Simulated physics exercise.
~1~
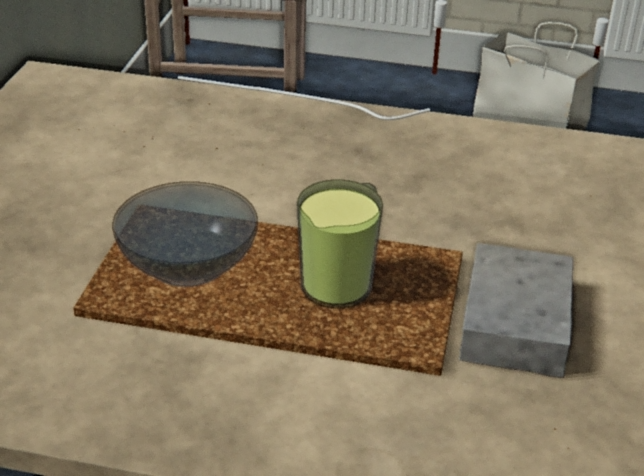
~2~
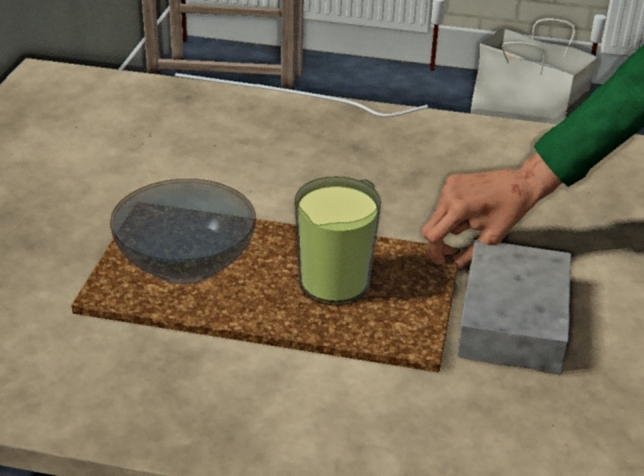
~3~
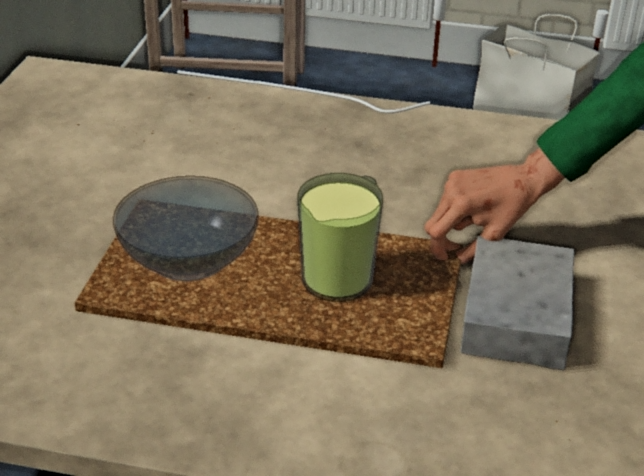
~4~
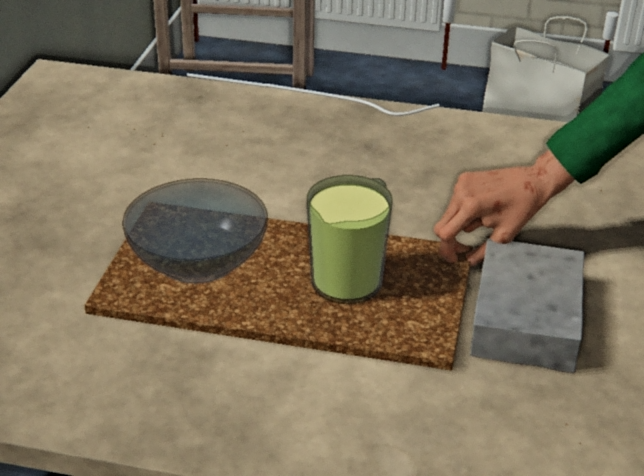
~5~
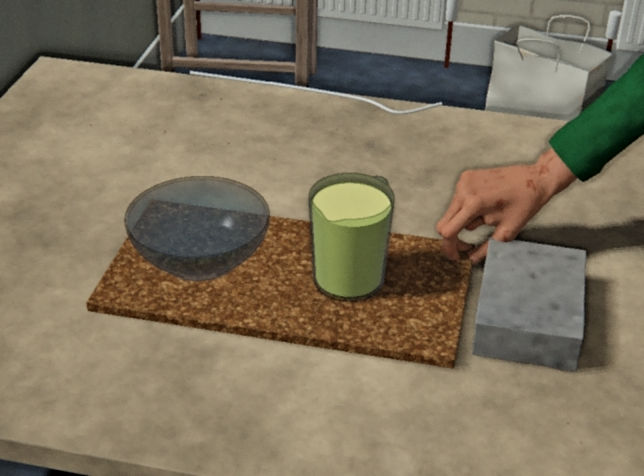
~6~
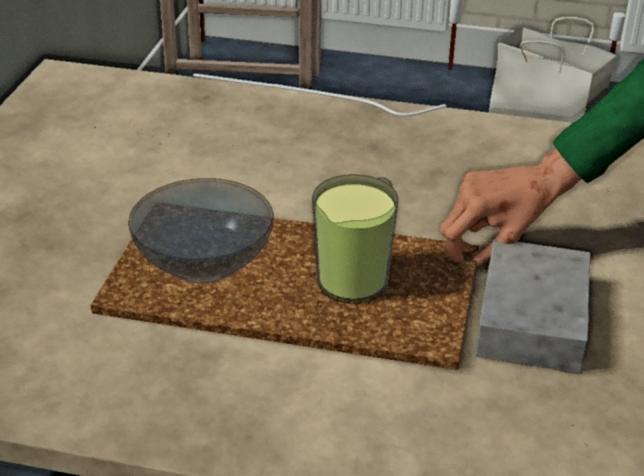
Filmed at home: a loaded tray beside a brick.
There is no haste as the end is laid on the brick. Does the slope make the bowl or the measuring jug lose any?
Outcome: On the left the bowl: It will slosh over. On the right the measuring jug: It will not slosh over.
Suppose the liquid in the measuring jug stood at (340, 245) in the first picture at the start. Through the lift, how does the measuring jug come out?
Then: Is safe.
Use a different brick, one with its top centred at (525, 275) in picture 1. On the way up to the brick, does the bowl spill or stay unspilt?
My answer: It splashes out.
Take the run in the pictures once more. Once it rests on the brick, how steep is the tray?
8°, give or take.
Soon after, the tray slopes by about 4°; bowl, some has gone over its rim; measuring jug, nothing has left it.
Later, the tray slopes by about 9°; bowl, some has gone over its rim; measuring jug, nothing has left it.
In the end, the tray slopes by about 8°, resting on the brick; bowl, some has gone over its rim; measuring jug, nothing has left it.
